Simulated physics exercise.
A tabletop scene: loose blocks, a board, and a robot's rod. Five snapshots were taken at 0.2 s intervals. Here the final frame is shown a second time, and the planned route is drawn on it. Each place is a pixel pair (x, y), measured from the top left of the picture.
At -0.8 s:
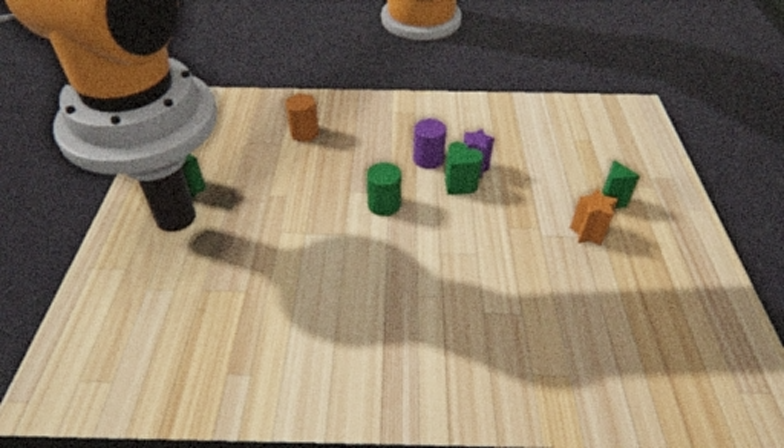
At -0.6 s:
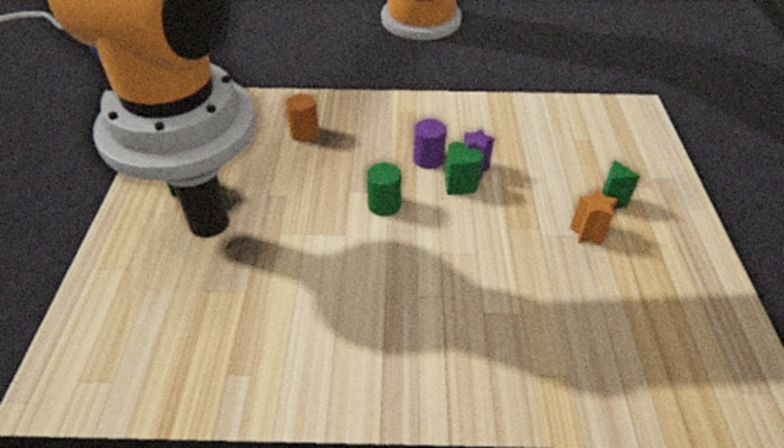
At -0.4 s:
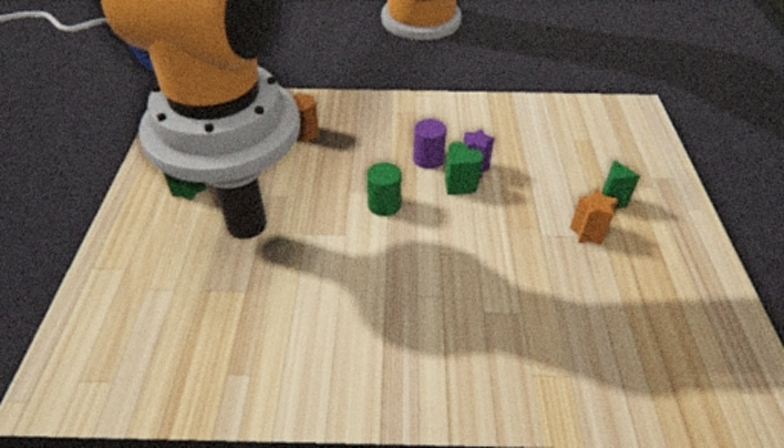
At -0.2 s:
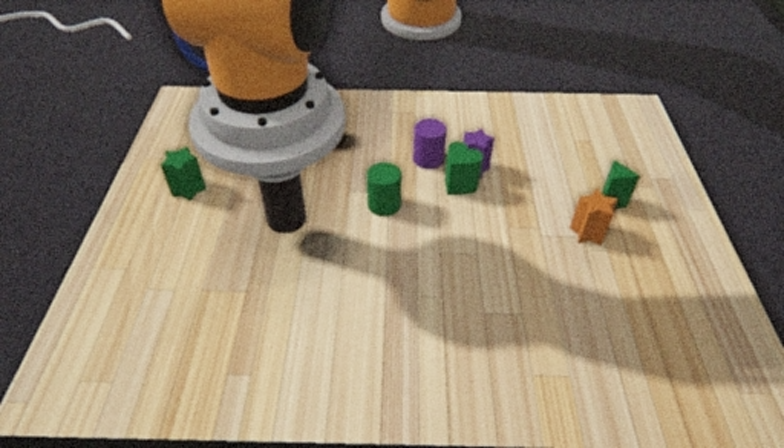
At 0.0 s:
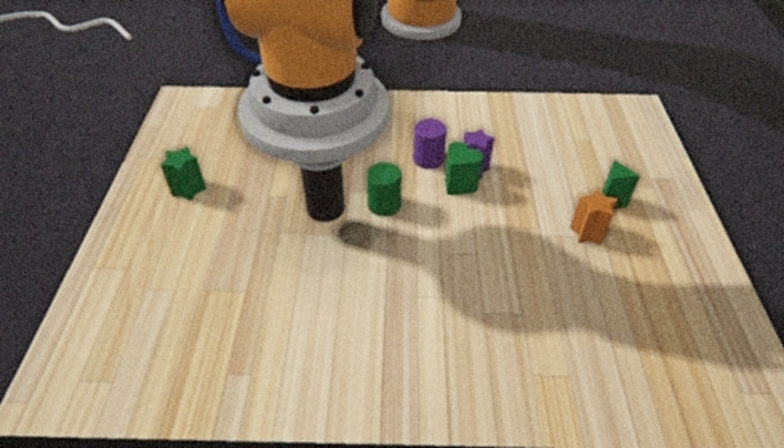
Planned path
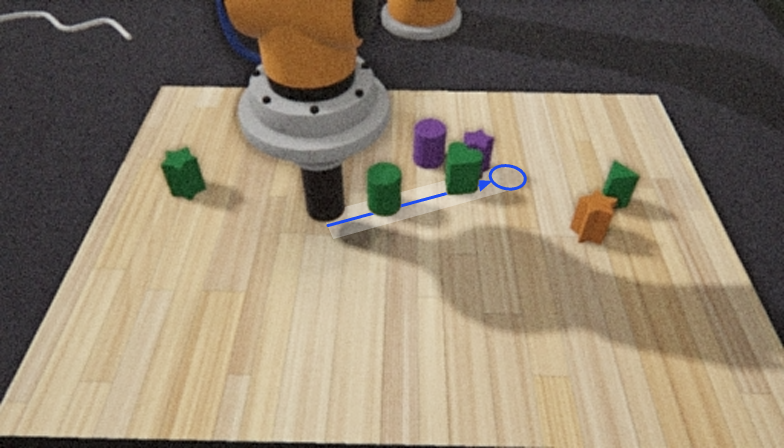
On a wooden tabletop, a robot's dark rod moves right toward a still green round block.
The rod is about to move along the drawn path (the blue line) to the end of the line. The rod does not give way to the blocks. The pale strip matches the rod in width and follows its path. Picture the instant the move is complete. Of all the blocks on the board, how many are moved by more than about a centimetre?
Expect three or more.
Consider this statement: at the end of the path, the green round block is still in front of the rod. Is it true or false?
False
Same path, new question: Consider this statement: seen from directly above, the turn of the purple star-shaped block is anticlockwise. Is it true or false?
True - the claim holds.
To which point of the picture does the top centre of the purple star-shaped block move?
Its top centre is at about (529, 112).
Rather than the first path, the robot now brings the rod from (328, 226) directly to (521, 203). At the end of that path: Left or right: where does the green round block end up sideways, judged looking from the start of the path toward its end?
Facing from start to end, it shifts left.
The drawn path runs from (328, 226) directly to (508, 177).
What follows on the original path. One third of the way, rod at (391, 192); green round block at (417, 160).
Two thirds of the way, rod at (454, 175); green round block at (457, 138); purple round block at (431, 124); green heart-shaped block at (487, 149), turned 30° clockwise; purple star-shaped block at (498, 132), turned 50° anticlockwise.
At the end, rod at (511, 160); green round block at (469, 132); purple round block at (431, 124); green heart-shaped block at (539, 130); purple star-shaped block at (529, 112), turned 90° anticlockwise.
